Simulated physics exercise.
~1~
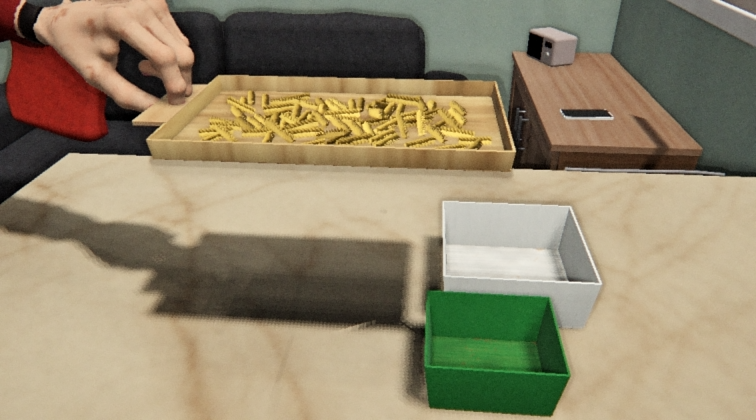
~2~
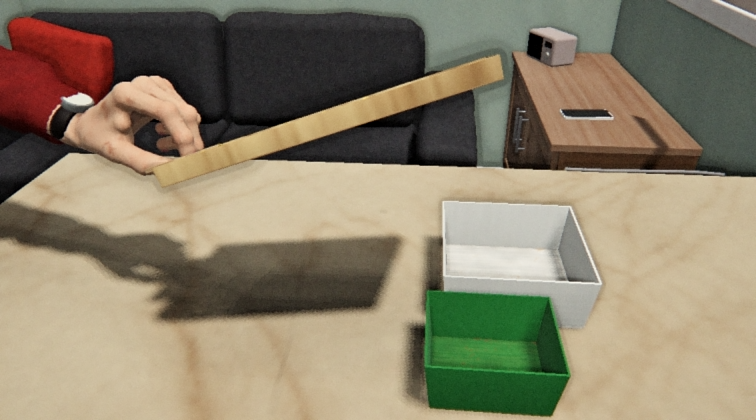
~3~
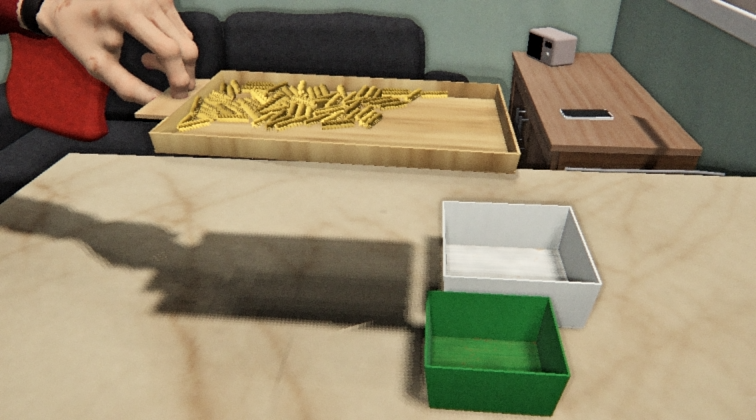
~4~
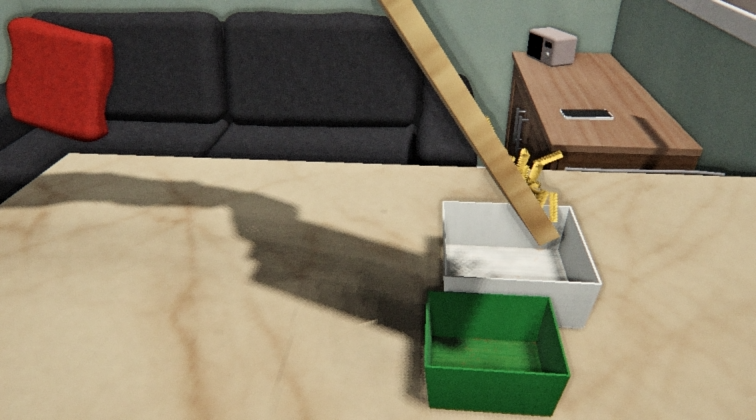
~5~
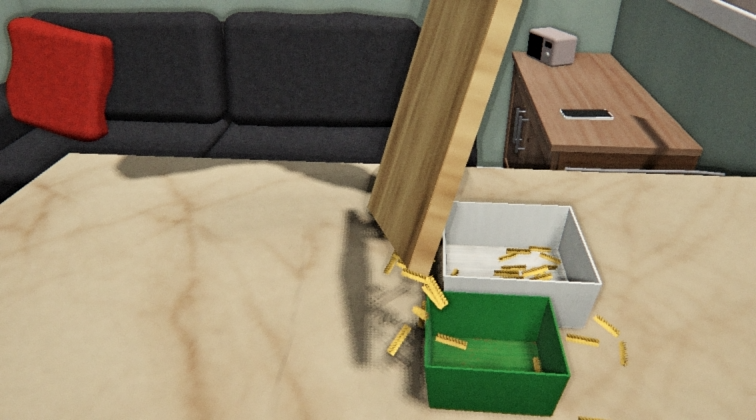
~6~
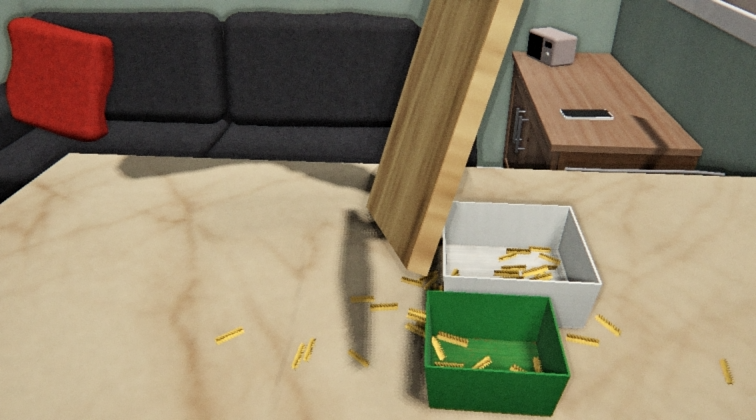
Over a marble table, a hand tilts a tray, spilling pasta into two tins and around them.
